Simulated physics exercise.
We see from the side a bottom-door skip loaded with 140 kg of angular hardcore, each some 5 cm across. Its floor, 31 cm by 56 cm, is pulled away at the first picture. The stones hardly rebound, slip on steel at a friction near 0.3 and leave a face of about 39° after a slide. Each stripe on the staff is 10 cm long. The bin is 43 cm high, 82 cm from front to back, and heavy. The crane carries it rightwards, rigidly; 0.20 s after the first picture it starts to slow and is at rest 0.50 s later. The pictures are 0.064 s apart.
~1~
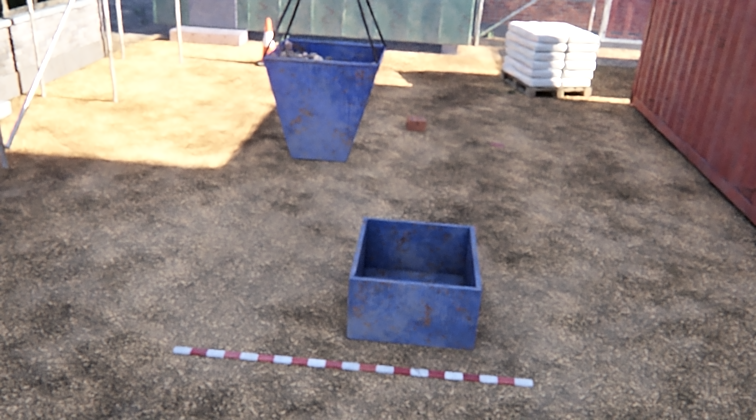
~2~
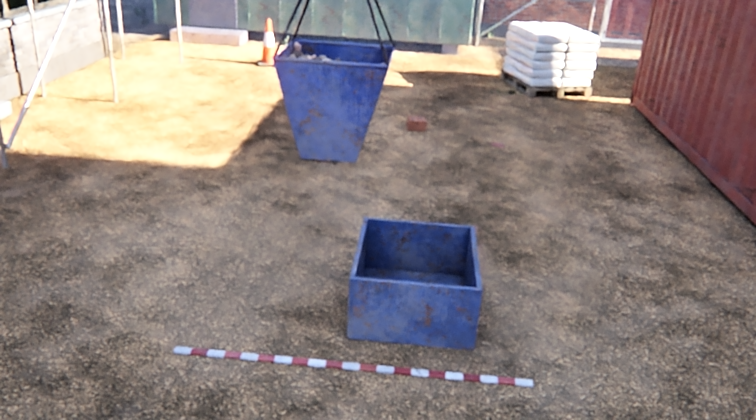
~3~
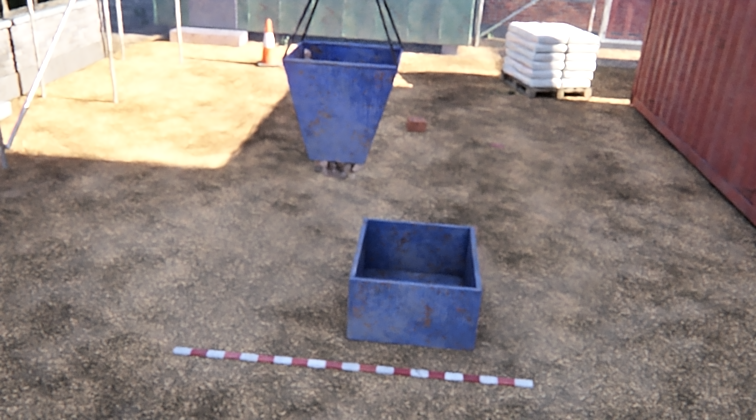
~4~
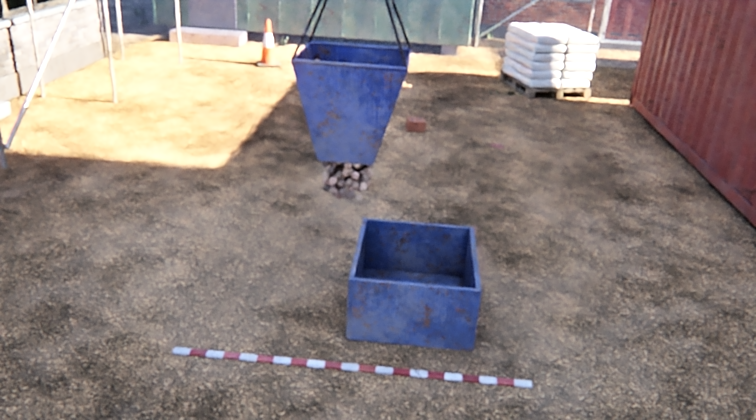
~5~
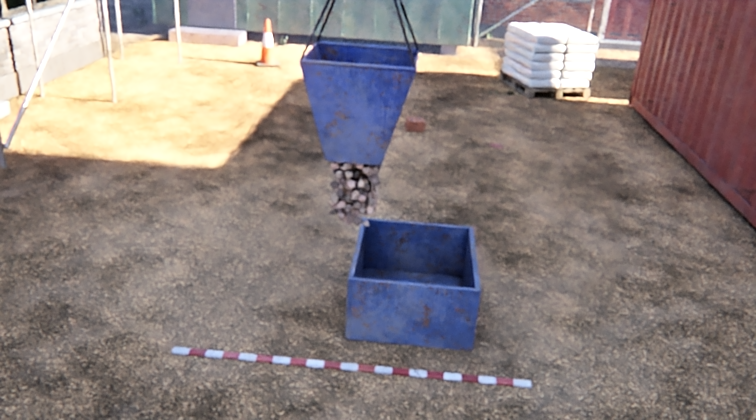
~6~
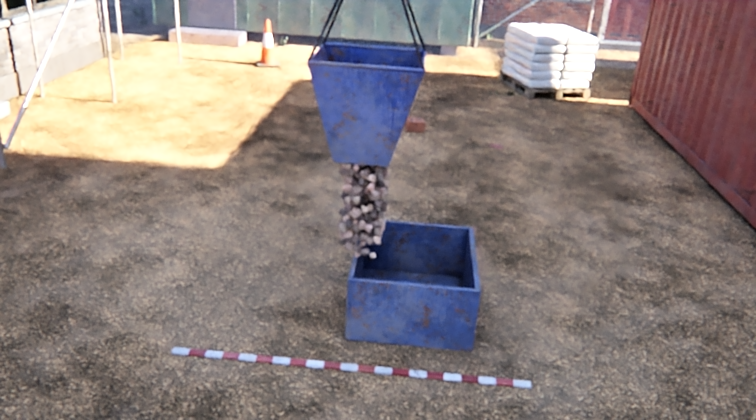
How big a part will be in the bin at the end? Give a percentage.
Close to 96 in a hundred.
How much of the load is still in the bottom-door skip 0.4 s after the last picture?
About 0 per cent.
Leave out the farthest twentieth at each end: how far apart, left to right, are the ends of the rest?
About 60 cm.
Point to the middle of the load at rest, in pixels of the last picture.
Around (400, 291).
Then, 0.4 s after the last picture, 0 % in the bottom-door skip, 4 % falling or lying left of the bin, 96 % falling or lying in the bin; the stones farthest right are at (462, 308).
Then, 0.8 s after the last picture, 0 % in the bottom-door skip, 4 % falling or lying left of the bin, 96 % falling or lying in the bin; the stones farthest right are at (463, 297).
Then, 1.4 s after the last picture, 0 % in the bottom-door skip, 4 % falling or lying left of the bin, 96 % falling or lying in the bin; the stones farthest right are at (463, 298).
Then, 2.3 s after the last picture, 0 % in the bottom-door skip, 4 % falling or lying left of the bin, 96 % falling or lying in the bin; the stones farthest right are at (463, 298).
Then, 4.2 s after the last picture, 0 % in the bottom-door skip, 4 % left of the bin, 96 % in the bin; the stones farthest right are at (463, 298).
